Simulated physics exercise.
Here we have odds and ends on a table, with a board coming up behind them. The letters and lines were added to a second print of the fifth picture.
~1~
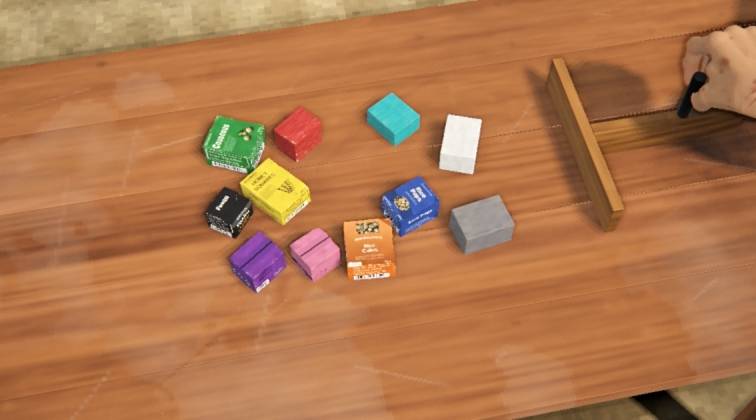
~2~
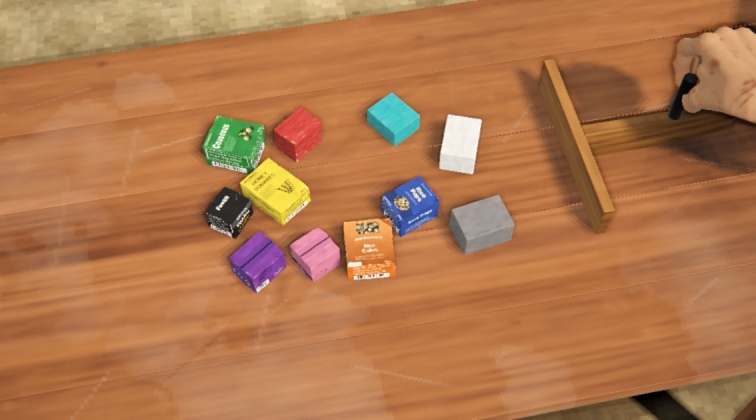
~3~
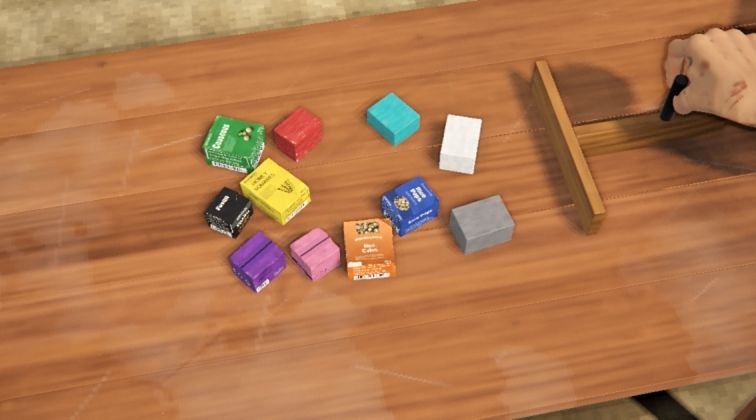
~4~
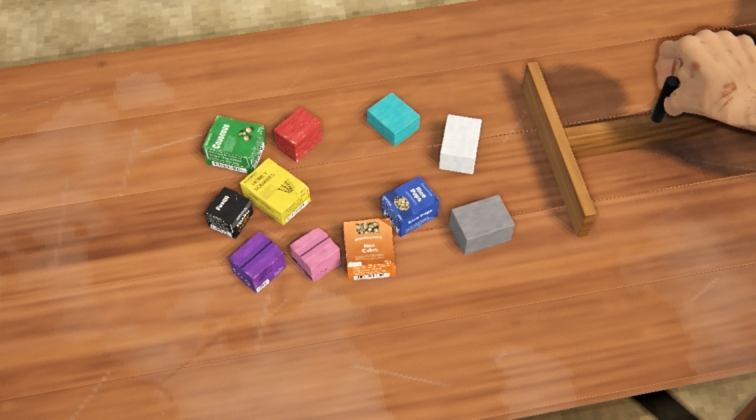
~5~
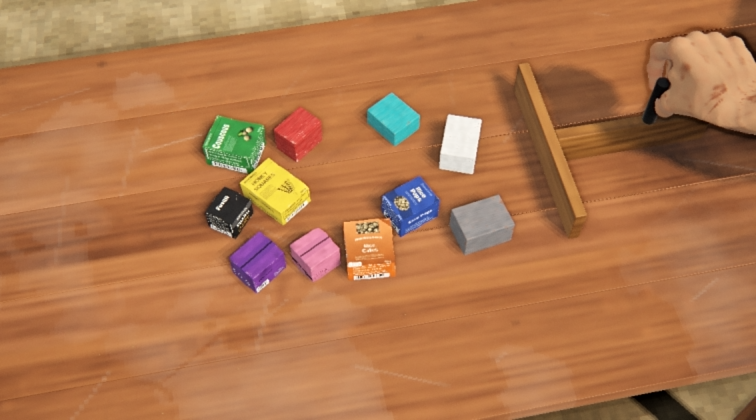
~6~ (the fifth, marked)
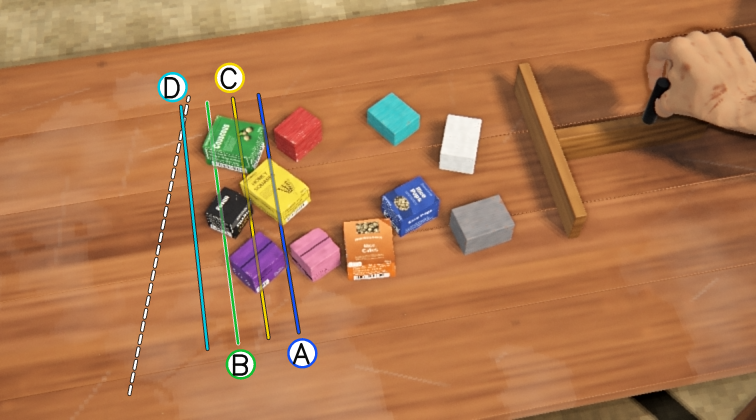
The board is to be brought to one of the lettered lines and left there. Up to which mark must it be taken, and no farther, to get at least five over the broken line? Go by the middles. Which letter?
Up to line B.
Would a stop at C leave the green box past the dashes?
By then, yes.
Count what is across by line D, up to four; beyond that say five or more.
Five or more.
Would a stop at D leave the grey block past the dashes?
No.
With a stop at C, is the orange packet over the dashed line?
No.
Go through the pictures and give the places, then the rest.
In the first picture, yellow packet (276, 192); white block (460, 144); grey block (481, 225).
In the second picture, board (578, 131); purple box (258, 263).
In the third picture, board (569, 132); red block (299, 135).
In the fourth picture, board (560, 134); blue packet (410, 207).
In the fifth picture, board (551, 135); green box (235, 145); turquoise block (393, 120); yellow packet (276, 192).
On the marked copy, A at (277, 204); B at (221, 213); C at (249, 208); D at (193, 218); the dashed line at (162, 230).
Taking B. A third of the way, board (436, 154); green box (235, 146); black packet (230, 213); none across.
Two thirds of the way, board (318, 173); purple box (158, 274); green box (209, 149); none across.
When it is over, board (221, 188); purple box (62, 281); green box (116, 164); six across.
As for the rest, A gets only two across; C gets only three across; D gets eight across, but is farther than needed.
